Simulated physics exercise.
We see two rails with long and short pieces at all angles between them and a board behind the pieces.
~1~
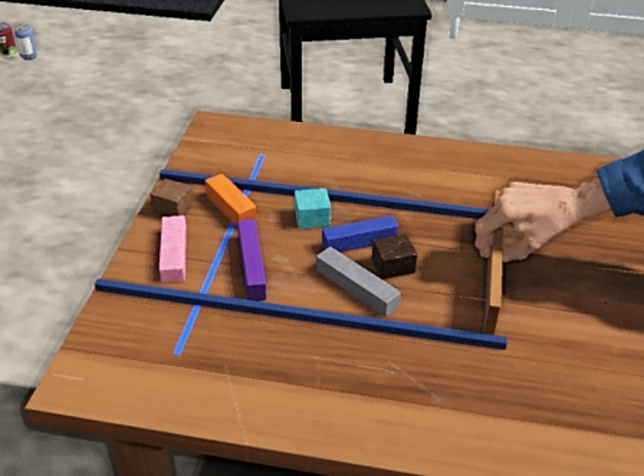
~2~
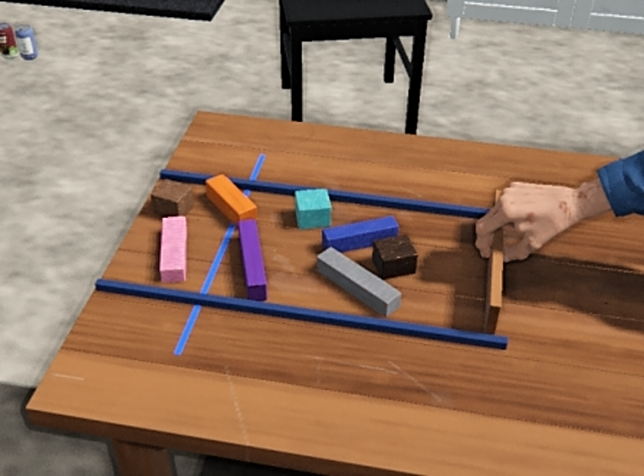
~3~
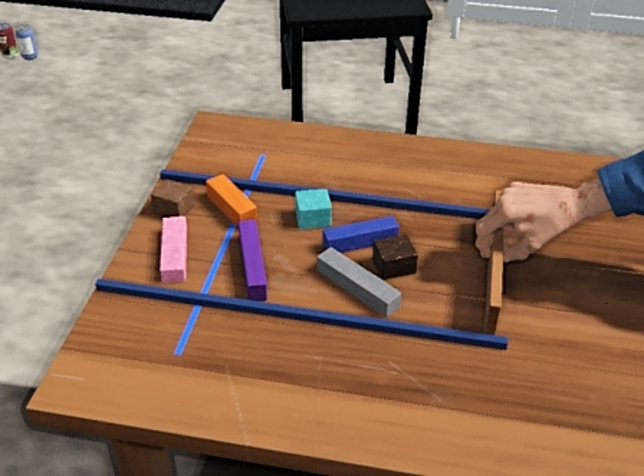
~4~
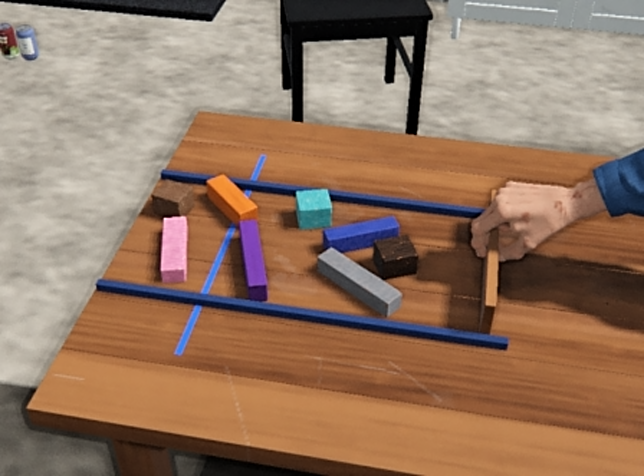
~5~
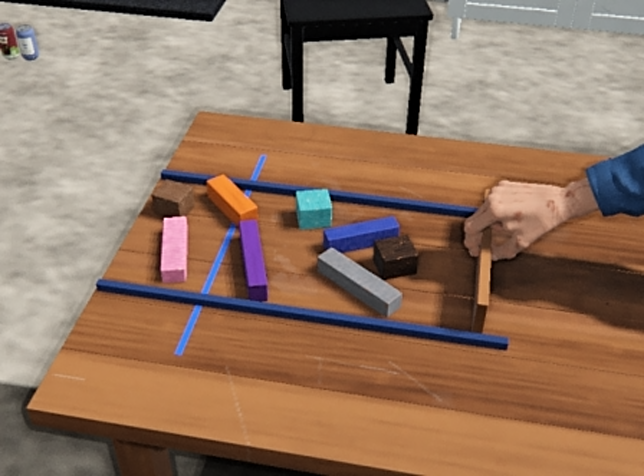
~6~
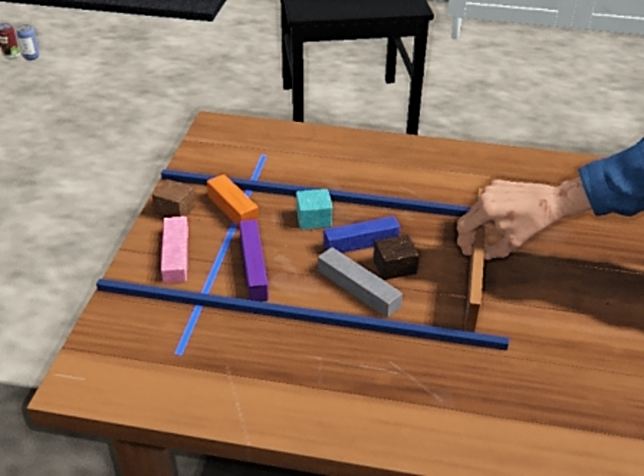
A hand holding an upright wooden board first stays nearly still, then slides it slightly left between two dark blue rails on a table, while the coloured blocks and bars lying around a blue tape line remain in place.
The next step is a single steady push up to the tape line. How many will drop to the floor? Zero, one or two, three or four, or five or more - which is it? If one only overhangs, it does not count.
The pieces lost over the edge are nonexistent.
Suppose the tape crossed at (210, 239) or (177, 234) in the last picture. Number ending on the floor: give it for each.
On the floor, 1 then 4.
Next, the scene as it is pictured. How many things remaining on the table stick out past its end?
Things overhanging at the end: 3.
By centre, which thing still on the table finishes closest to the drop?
That would be the brown block.
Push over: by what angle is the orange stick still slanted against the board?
About 30°.
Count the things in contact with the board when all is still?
Result: 4 in all.
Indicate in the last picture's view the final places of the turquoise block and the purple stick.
In the last picture the turquoise block sits around (230, 188) and the purple stick around (163, 253).
Soon after, none off yet; brown block at rest near (174, 200); pink bar at rest near (175, 249); orange stick at rest near (232, 202).
Then, none off yet; brown block at rest near (174, 200); pink bar at rest near (175, 249); orange stick moving near (227, 200).
At rest, the number that fall off is zero.
